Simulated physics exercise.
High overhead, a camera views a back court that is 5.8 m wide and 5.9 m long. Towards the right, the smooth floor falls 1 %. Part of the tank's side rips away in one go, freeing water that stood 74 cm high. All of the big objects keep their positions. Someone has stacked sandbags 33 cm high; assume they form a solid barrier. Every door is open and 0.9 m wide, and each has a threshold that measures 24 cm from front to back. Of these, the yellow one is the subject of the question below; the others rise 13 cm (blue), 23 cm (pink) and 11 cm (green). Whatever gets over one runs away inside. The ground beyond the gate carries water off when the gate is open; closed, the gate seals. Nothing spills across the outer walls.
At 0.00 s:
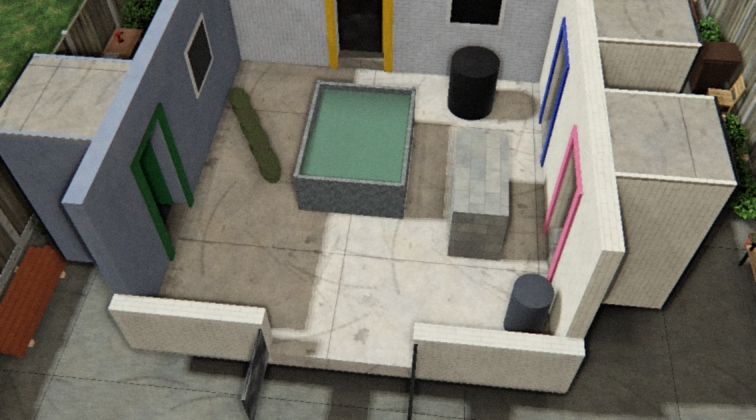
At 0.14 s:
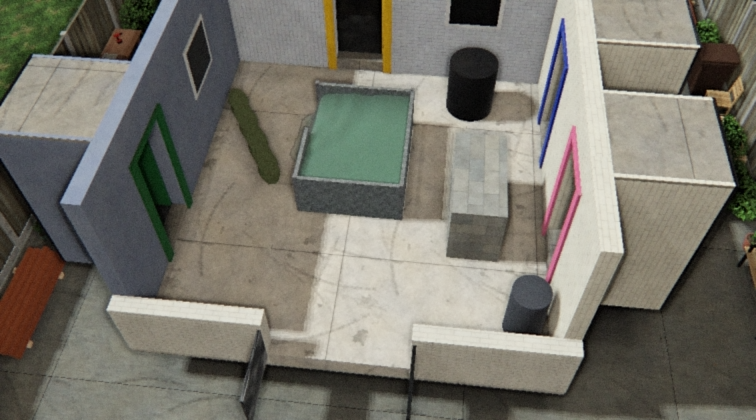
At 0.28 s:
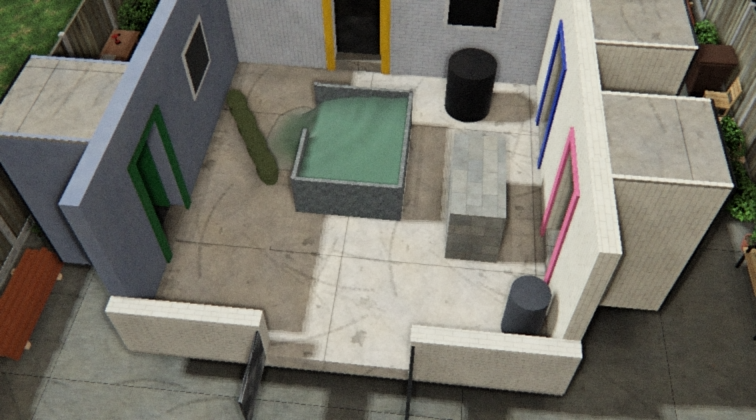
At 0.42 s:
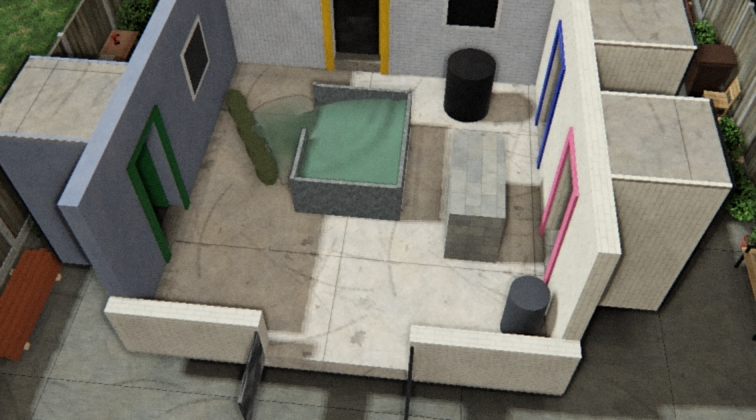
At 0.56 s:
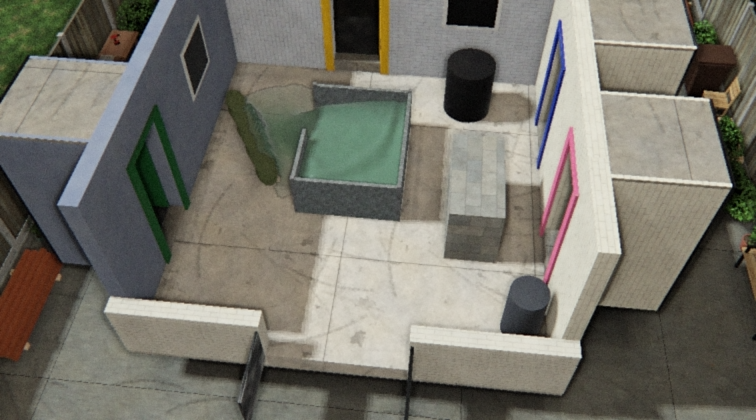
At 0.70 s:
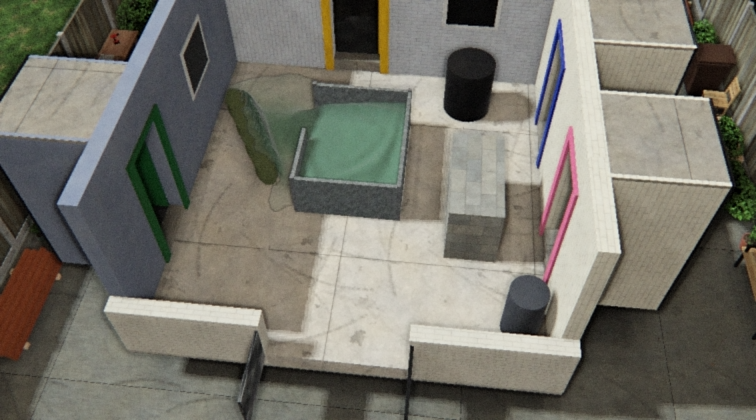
Walled back court seen from above, with greenish water spilling from the left side of a grey tank and spreading past sandbags.
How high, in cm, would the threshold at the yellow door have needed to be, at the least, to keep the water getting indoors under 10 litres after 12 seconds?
About 12.5 cm.
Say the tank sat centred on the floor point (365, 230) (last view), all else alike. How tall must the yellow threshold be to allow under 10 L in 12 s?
Then roughly 11.0 cm.
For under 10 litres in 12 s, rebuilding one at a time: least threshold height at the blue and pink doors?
About 10.0 cm at blue and 10.5 cm at pink.
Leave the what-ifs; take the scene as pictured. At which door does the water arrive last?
That would be the pink door.
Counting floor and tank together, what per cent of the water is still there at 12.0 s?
Close to 88 in a hundred.
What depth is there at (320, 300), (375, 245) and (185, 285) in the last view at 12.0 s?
In that order: 6, 5 and 2 cm.
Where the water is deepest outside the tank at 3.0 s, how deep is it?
About 38 cm.
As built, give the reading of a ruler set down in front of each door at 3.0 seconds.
Door by door in centimetres - blue 0, pink 0, green 2, yellow 12.
After 1.4 s water covers 20 % of the floor, deepest (57 cm) near (255, 67); it has not reached the yellow door.
After 3.0 s water covers 50 % of the floor, deepest (38 cm) near (264, 68); 12 cm at the yellow door, 0 litres in over its 24 cm threshold.
After 12.0 s water covers 95 % of the floor, deepest (12 cm) near (546, 367); 6 cm at the yellow door, 0 litres in over its 24 cm threshold.
At the yellow door as built, the water arrived by 2.0 s and peaked near 15 cm at 4.2 s.
Run again over the same 12 s with other heights there, 20 litres in over 11 cm, 3 litres over 15 cm. The limit of 10 litres is kept from about 12.5 cm up.
